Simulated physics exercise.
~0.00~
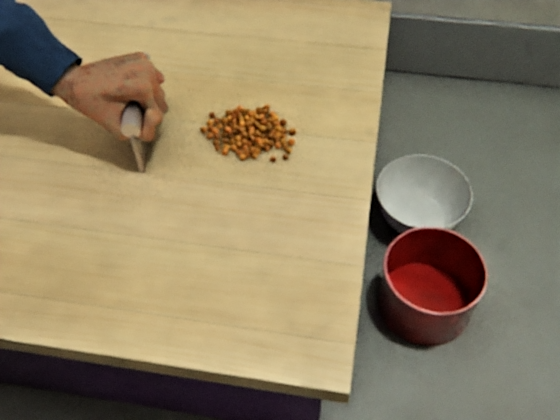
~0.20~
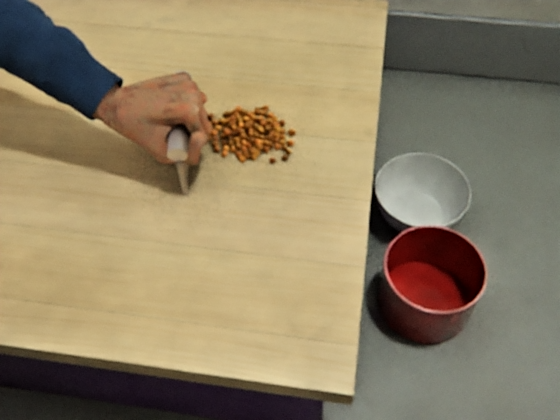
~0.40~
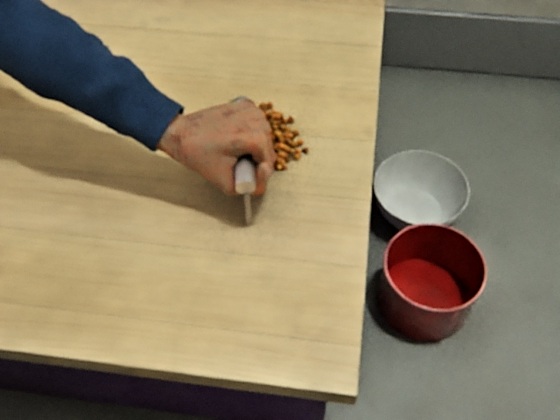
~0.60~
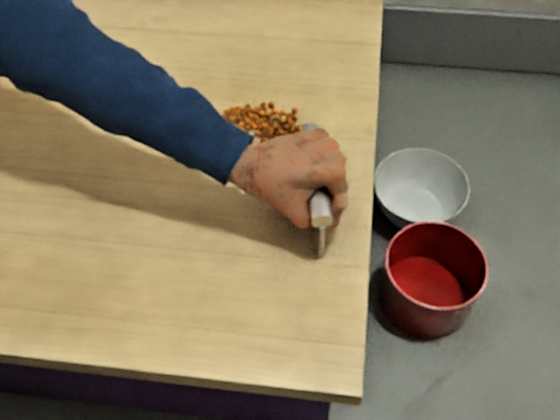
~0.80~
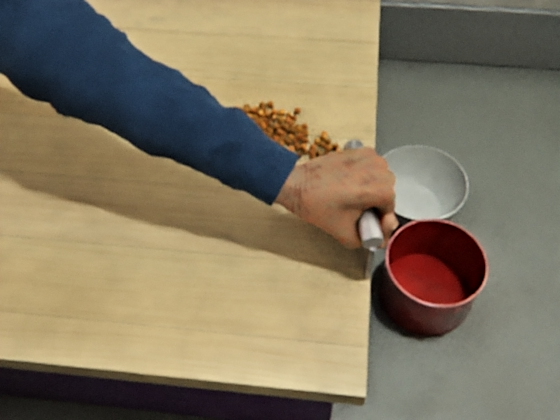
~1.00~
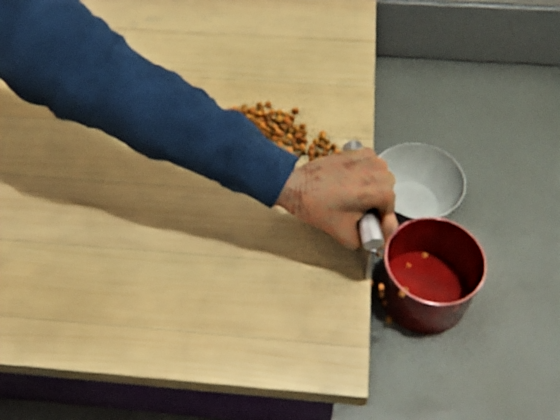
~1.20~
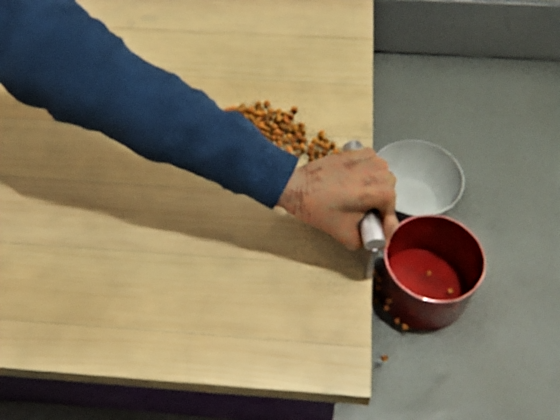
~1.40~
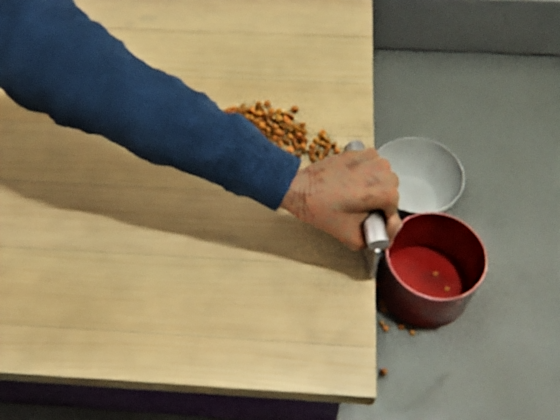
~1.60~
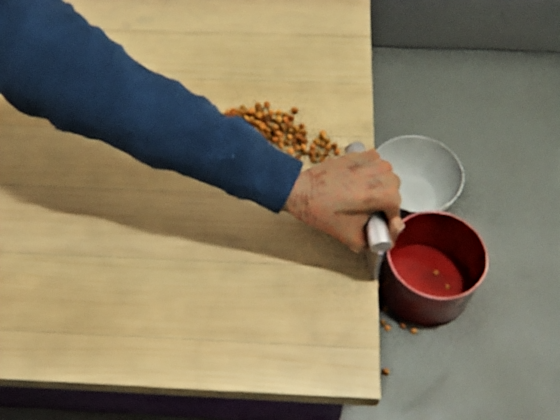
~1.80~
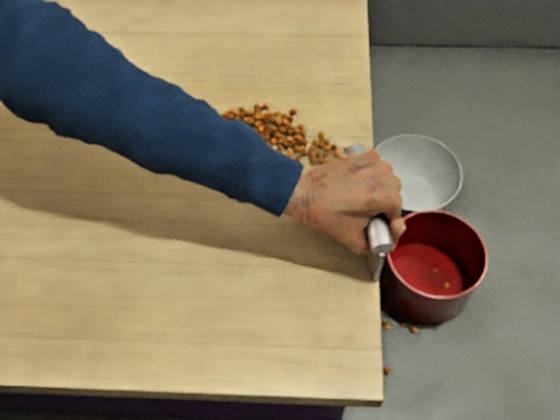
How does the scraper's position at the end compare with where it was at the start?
It starts on the left part of the tabletop, to the left of the chickpeas. By the end it is farther right and lower, held at the table's right edge beside the red pot.
On a pale wooden tabletop, a hand sliding a scraper rightward to the edge, a few roasted chickpeas falling into and beside a red pot.
